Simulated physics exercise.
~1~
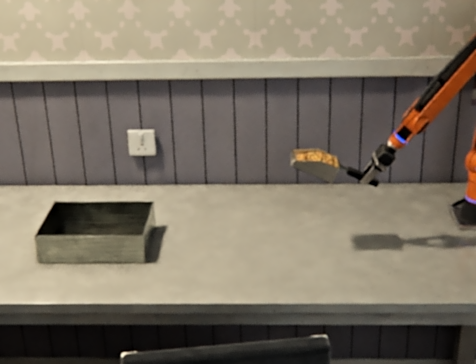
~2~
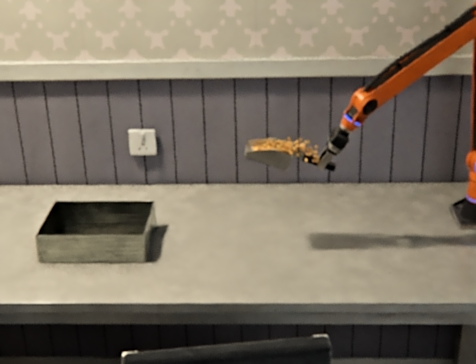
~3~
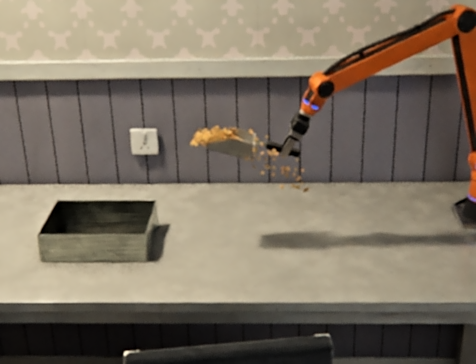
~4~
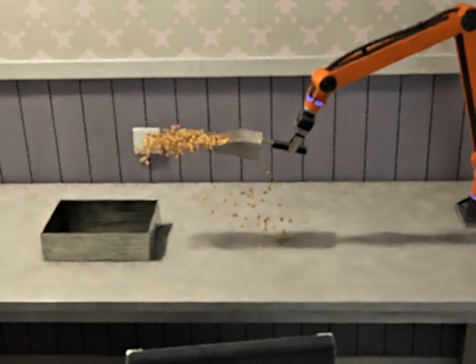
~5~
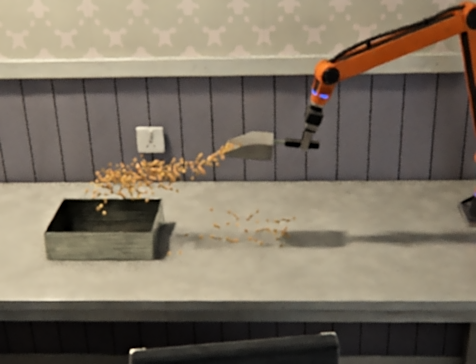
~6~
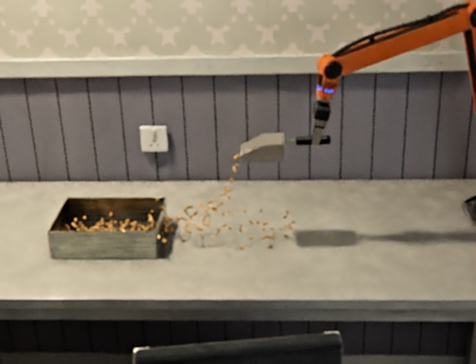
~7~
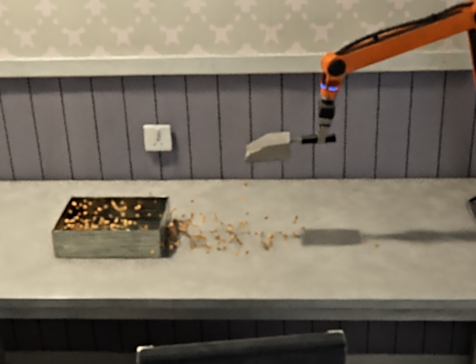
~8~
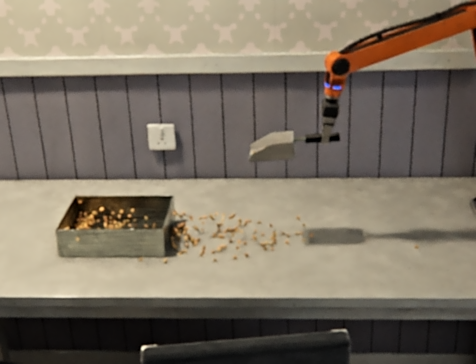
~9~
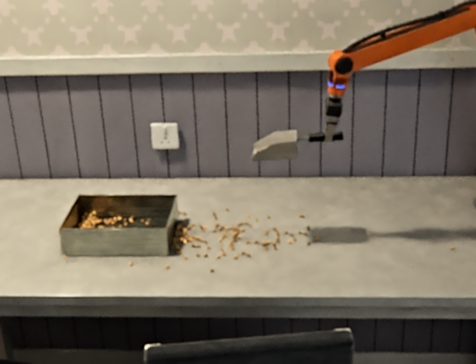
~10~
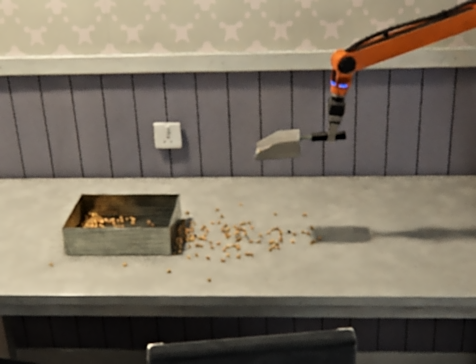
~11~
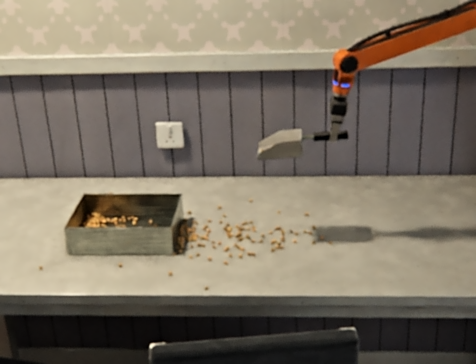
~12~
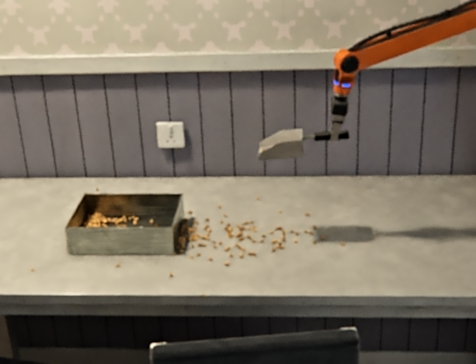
An orange robot arm swings a scoop heaped with small tan chickpeas leftward above a grey table, toward an open metal box. As the scoop slows, the load slides off its front in a long stream, while some pieces spill down beneath it. The arm then draws the scoop slightly back to the right, its front tipping downward as the last pieces trail out. Much of the stream drops into the box, and the rest scatters across the table beside it. Finally the arm holds still, with most chickpeas in the box and many strewn to its right.
